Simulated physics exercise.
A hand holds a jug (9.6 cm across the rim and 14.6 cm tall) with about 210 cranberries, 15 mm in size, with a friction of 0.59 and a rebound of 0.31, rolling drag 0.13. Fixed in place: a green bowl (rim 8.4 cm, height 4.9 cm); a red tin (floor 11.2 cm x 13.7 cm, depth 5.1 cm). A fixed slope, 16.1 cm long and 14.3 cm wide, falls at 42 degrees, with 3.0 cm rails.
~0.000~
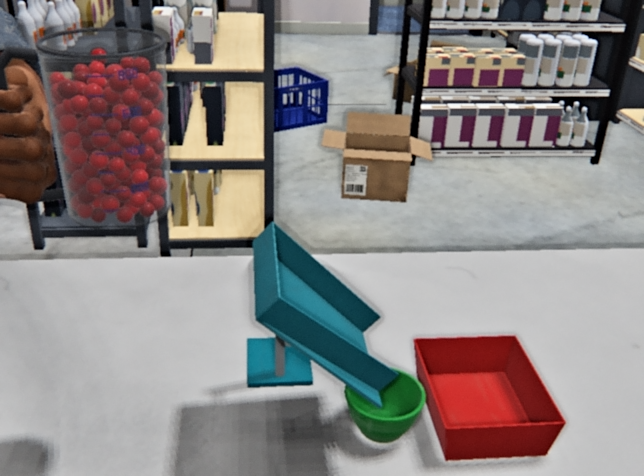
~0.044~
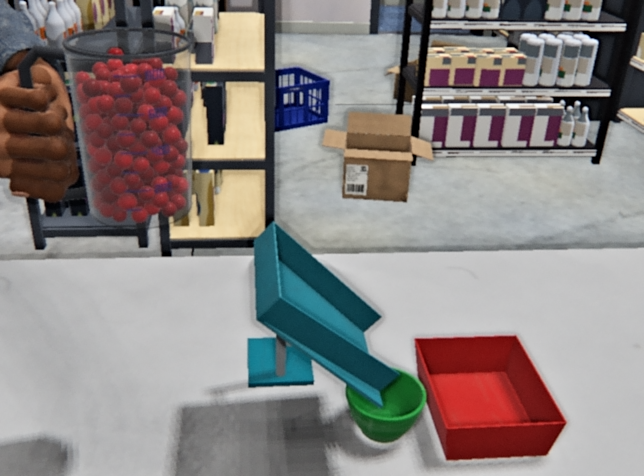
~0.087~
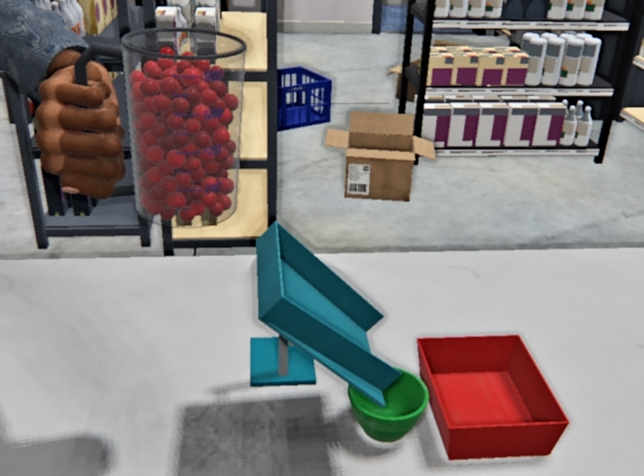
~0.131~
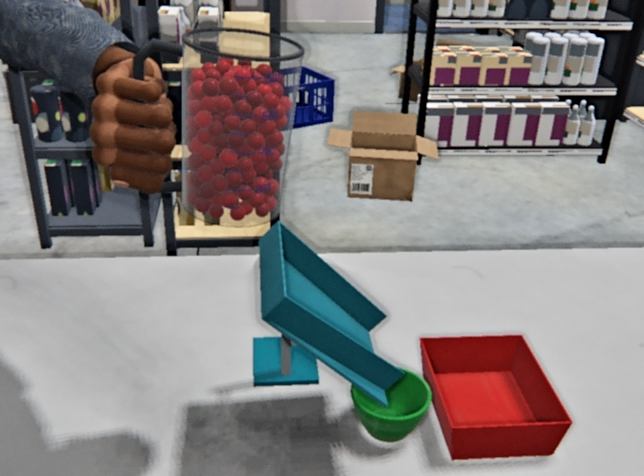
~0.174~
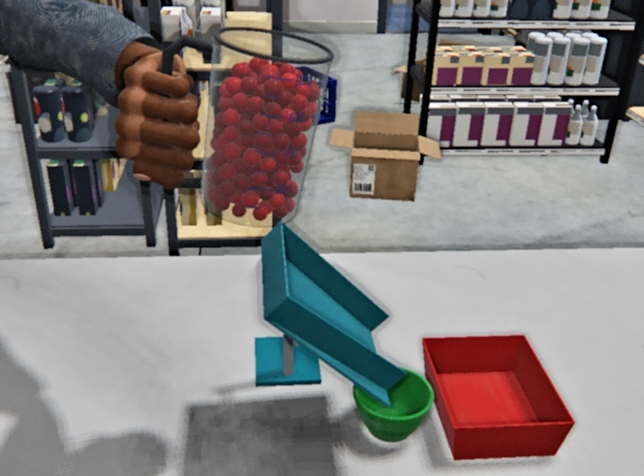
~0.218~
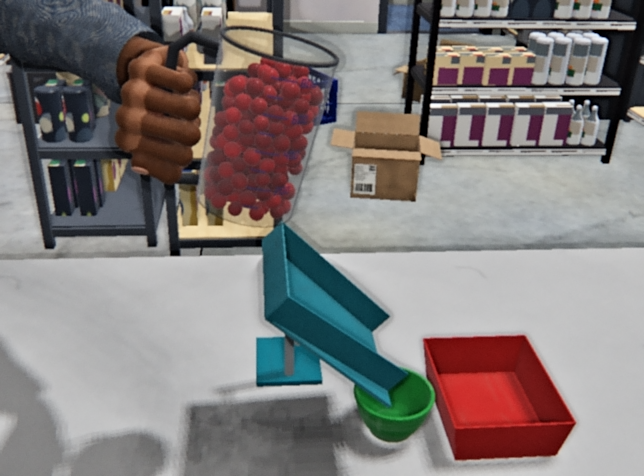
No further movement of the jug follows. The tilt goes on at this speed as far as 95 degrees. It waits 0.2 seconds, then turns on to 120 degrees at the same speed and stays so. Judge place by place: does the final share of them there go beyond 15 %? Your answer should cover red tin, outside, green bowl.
Red tin - goes beyond; outside - goes beyond; green bowl - goes beyond.
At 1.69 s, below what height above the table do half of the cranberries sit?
Around 34 cm.
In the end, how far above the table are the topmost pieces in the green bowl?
Roughly 7.5 cm.
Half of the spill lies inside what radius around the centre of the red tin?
About 16 cm.
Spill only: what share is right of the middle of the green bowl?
Near 70 in a hundred.
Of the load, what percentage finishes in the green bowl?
It comes to roughly 35 in a hundred.
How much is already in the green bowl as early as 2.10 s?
At that moment, around 20 per cent is there.
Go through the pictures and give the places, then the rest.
In the first frame, jug at (107, 86); tilt 0 degrees; moved 0.0 cm; lip at (163, 43); top of the load at (81, 72); green bowl at (385, 392); red tin at (484, 377).
In the second frame, jug at (132, 86); tilt 1 degrees; moved 1.9 cm; lip at (189, 44); top of the load at (100, 70).
In the third frame, jug at (185, 86); tilt 3 degrees; moved 5.9 cm; lip at (244, 46); top of the load at (184, 69).
In the fourth frame, jug at (241, 86); tilt 6 degrees; moved 10.1 cm; low side right; lip at (302, 50); top of the load at (264, 72).
In the fifth frame, jug at (268, 86); tilt 9 degrees; moved 11.9 cm; low side right; lip at (331, 54); top of the load at (239, 71).
In the sixth frame, jug at (271, 87); tilt 13 degrees; moved 11.9 cm; low side right; lip at (336, 59); top of the load at (259, 71); green bowl at (394, 391); red tin at (494, 377). It turns about 80 degrees a second.
After 0.78 s, tilt 57 degrees; jug 100 %; middle of all pieces near (253, 136).
Then, at 1.25 s, tilt 94 degrees; jug 100 %; middle of all pieces near (254, 134).
Then, at 1.69 s, tilt 104 degrees; green bowl 5 %, jug 80 %, slope 10 %; middle of all pieces near (281, 182).
Then, at 2.10 s, tilt 120 degrees; green bowl 20 %, red tin 10 %, jug 30 %, slope 30 %, outside 5 %, in the air 5 %; middle of all pieces near (362, 294).
By 3.3 s all is still; green bowl 35 %, red tin 30 %, jug 0 %, slope 0 %, outside 30 %.
